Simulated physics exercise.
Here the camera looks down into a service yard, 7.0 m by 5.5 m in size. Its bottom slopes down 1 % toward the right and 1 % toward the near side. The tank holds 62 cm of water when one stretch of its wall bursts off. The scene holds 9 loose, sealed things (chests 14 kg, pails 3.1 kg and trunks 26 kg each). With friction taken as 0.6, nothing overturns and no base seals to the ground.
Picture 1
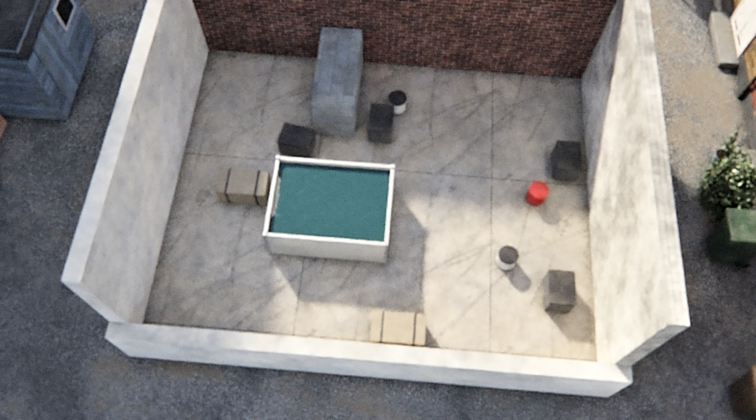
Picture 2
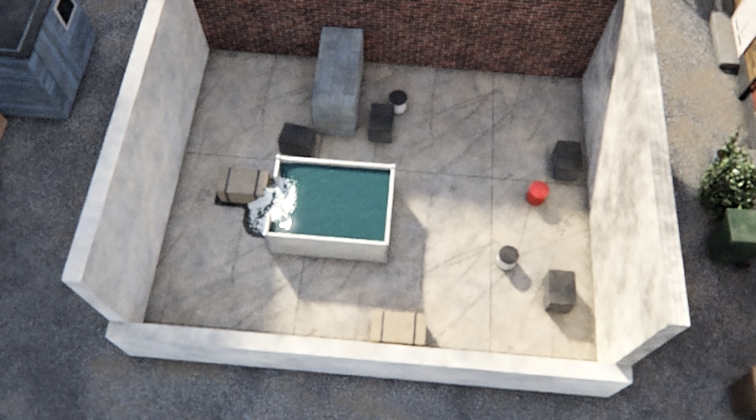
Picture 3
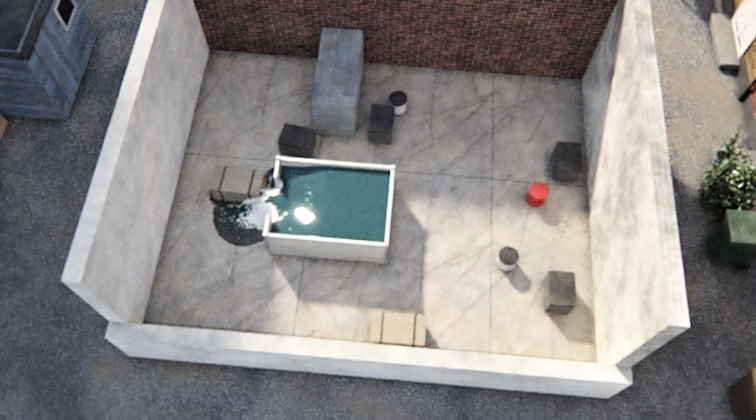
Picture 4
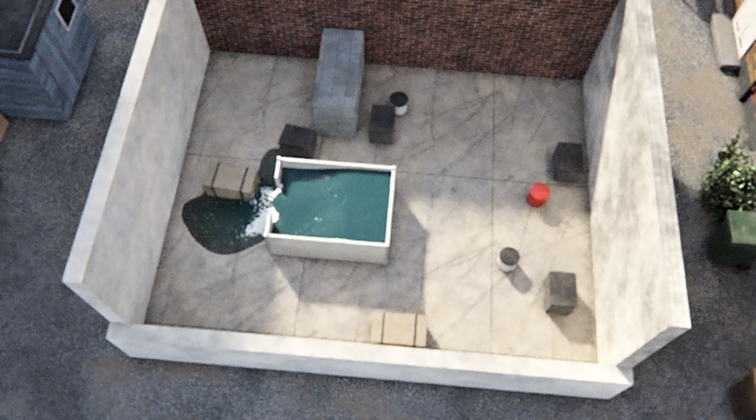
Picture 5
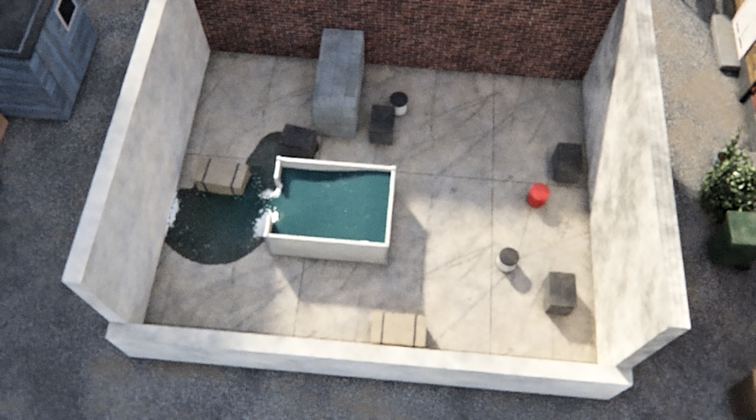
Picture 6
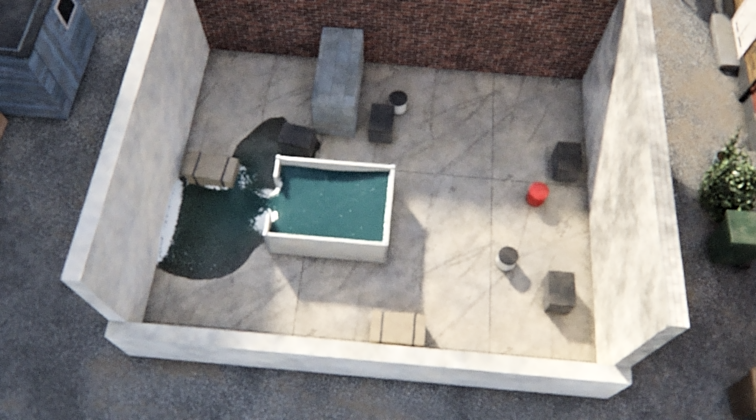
In this clip, water bursts through the left side of a rectangular tank in a walled yard and spreads across the floor in a dark pool, shifting a pale crate slightly left while the red pail stays still.
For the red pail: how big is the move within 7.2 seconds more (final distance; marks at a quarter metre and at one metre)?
I think it's going to hold steady.
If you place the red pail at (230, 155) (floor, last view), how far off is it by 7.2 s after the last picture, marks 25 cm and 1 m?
Put there, it wanders off a long way.
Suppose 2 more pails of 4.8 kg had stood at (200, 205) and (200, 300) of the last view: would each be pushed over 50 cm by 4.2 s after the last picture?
So it goes across the line, then across the line.
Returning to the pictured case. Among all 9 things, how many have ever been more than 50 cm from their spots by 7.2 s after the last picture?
The total is 1.
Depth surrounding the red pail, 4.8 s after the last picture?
About 1 cm.
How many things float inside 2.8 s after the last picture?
0.
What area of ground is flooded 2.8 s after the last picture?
That flooded area is roughly 16 m2.
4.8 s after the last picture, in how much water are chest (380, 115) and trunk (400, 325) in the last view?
First about 0 cm, second about 5 cm.
Then, 0.9 s after the last picture the red pail is near (539, 190), 0.0 m from its start, aground; 0 afloat.
Then, 2.8 s after the last picture the red pail is near (539, 190), 0.0 m from its start, aground; 0 afloat.
Then, 4.8 s after the last picture the red pail is near (539, 190), 0.0 m from its start, aground; 1 afloat.
Then, 7.2 s after the last picture the red pail is near (539, 190), 0.0 m from its start, aground; 1 afloat.
